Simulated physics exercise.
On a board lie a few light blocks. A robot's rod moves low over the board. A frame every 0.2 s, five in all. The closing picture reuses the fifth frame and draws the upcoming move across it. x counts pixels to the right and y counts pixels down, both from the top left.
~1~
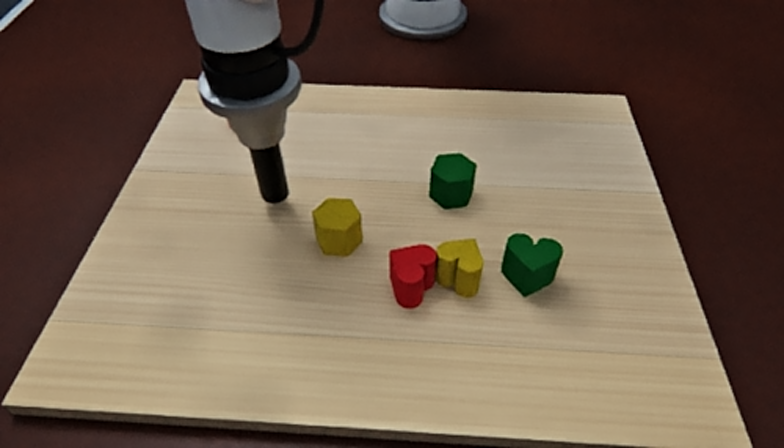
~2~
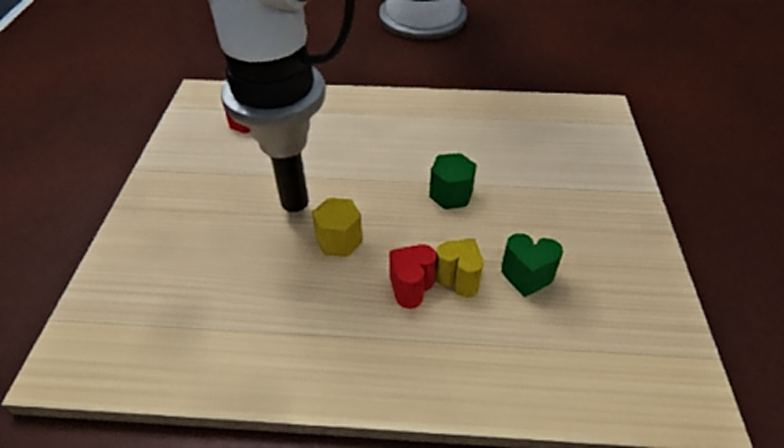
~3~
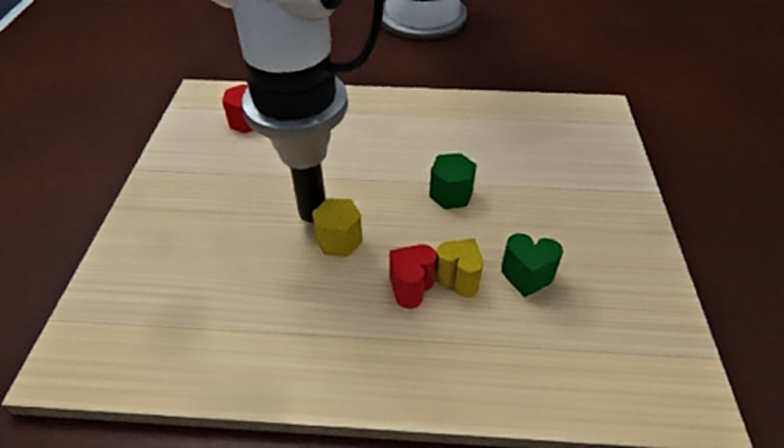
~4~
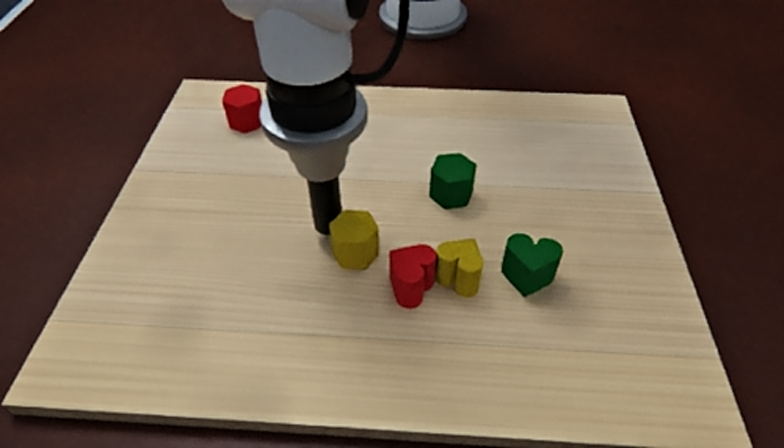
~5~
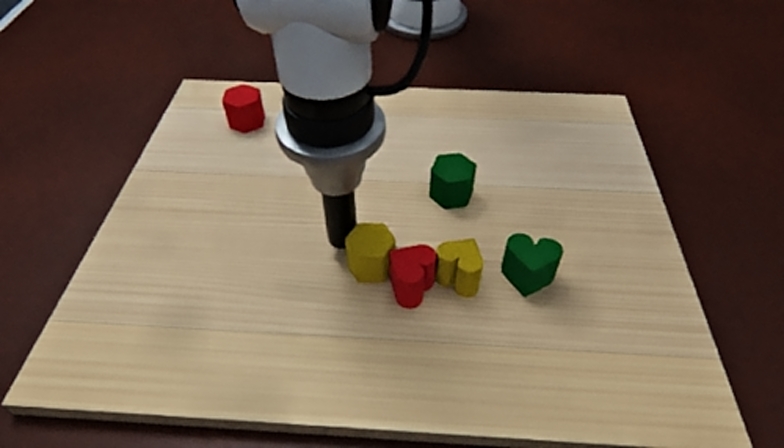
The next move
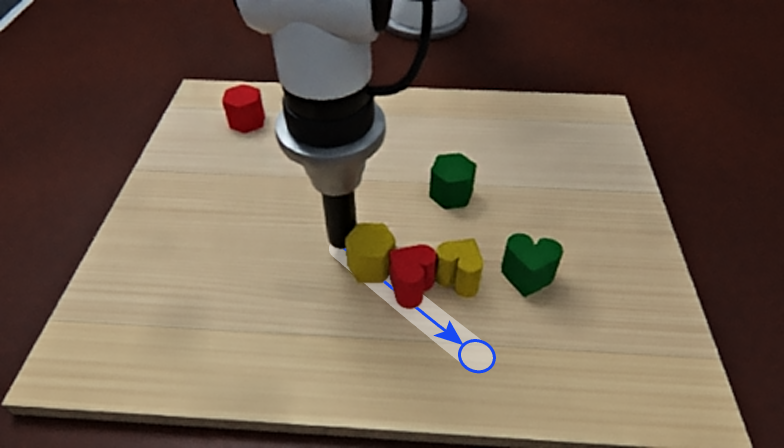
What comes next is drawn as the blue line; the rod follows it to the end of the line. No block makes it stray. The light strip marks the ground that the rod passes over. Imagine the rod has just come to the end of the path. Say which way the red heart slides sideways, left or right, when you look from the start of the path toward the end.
That block drifts left.
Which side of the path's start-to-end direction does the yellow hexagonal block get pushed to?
Rightward.
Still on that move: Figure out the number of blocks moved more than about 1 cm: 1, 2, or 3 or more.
It's going to be two.
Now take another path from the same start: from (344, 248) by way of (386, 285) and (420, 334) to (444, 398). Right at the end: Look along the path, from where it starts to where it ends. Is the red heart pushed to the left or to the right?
Sideways shift: Left.
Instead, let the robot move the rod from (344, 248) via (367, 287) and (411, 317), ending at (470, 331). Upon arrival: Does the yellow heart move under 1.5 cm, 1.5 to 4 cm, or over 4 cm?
Final distance: Less than 1.5 cm.
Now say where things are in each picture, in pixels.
Tip of the rod (275, 194), middles of tops, yellow hexagonal block (336, 213), red heart (412, 261), yellow heart (462, 253), in the first frame.
Rod (295, 202), nothing pushed, in the second frame.
Rod (313, 213), nothing pushed, in the third frame.
Rod (329, 224), yellow hexagonal block (354, 226), in the fourth frame.
Rod (343, 238), yellow hexagonal block (370, 239), red heart (412, 261), yellow heart (462, 253), in the fifth frame.
The line goes straight from (344, 248) to (477, 356).
The first path, step by step. One third of the way, rod (384, 271); yellow hexagonal block (406, 282), turned 30° clockwise; red heart (451, 287), turned 75° anticlockwise.
Two thirds of the way, rod (429, 307); yellow hexagonal block (445, 326), turned 45° clockwise; red heart (482, 296), turned 95° anticlockwise.
At the end, rod (479, 347); yellow hexagonal block (471, 370), turned 90° clockwise; red heart (495, 298), turned 115° anticlockwise; yellow heart unmoved.
